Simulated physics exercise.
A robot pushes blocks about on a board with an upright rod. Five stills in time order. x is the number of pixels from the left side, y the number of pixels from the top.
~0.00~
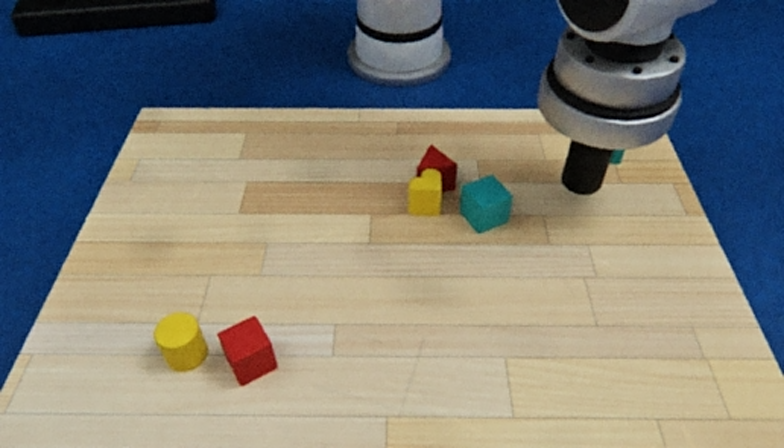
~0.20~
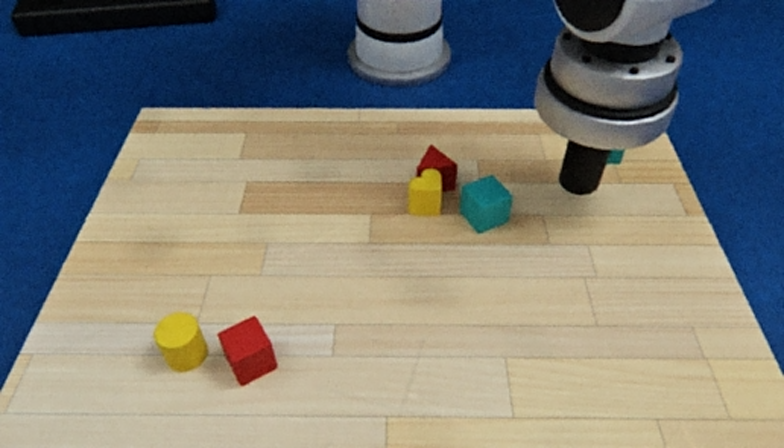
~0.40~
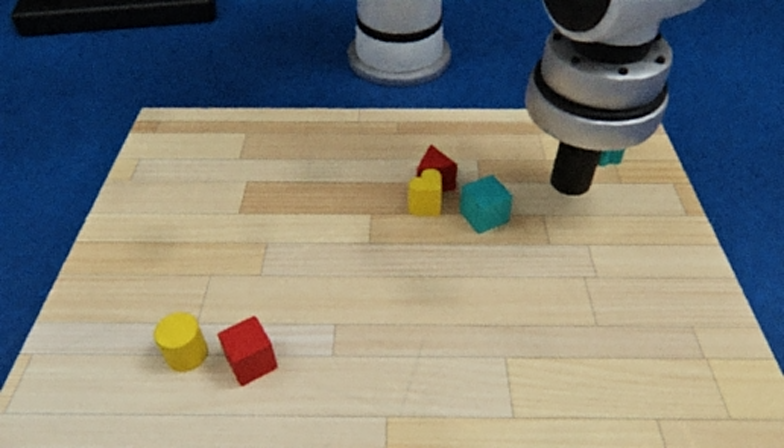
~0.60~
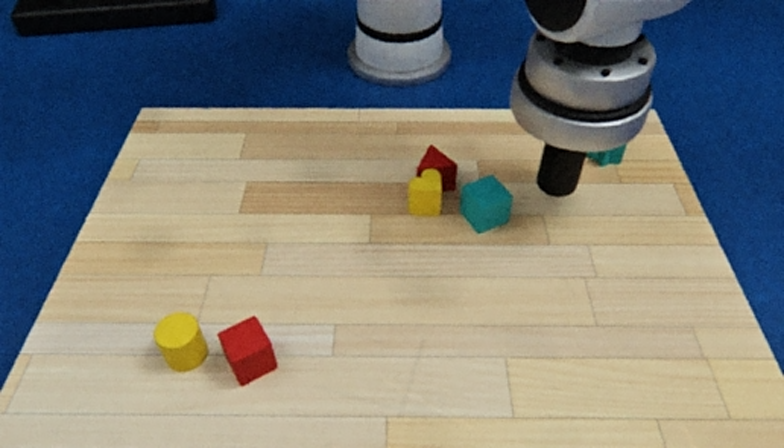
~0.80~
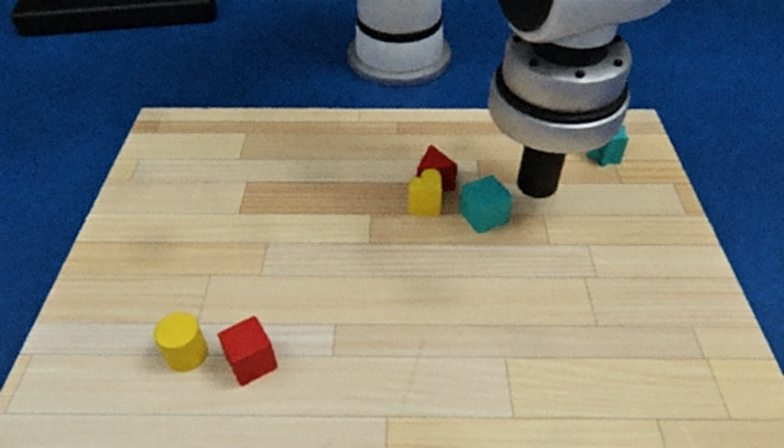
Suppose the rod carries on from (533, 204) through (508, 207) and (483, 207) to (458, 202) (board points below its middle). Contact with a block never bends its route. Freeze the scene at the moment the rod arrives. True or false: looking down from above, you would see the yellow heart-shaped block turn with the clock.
True.
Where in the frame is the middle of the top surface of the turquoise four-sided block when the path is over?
In the picture, that point is around (441, 199).
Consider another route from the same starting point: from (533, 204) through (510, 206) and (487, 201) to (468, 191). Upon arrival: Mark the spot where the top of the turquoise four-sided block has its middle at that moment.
The middle of its upper face should be somewhere near (461, 193).
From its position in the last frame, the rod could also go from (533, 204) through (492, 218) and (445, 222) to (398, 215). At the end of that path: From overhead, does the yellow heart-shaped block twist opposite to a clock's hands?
The answer is no.
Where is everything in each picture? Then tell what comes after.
The first picture shows rod tip at (581, 183); block tops, yellow heart-shaped block at (427, 180); red triangular piece at (435, 158); turquoise four-sided block at (488, 190).
The second picture shows rod at (578, 183); blocks unchanged.
The third picture shows rod at (570, 184); blocks unchanged.
The fourth picture shows rod at (556, 185); blocks unchanged.
The fifth picture shows rod at (537, 186); yellow heart-shaped block at (427, 180); red triangular piece at (435, 158); turquoise four-sided block at (488, 190).
On the path given first. Halfway along, rod at (497, 190); turquoise four-sided block at (465, 194).
At the end, rod at (460, 185); yellow heart-shaped block at (420, 180), turned 35° clockwise; red triangular piece in place; turquoise four-sided block at (441, 199), turned 25° anticlockwise.
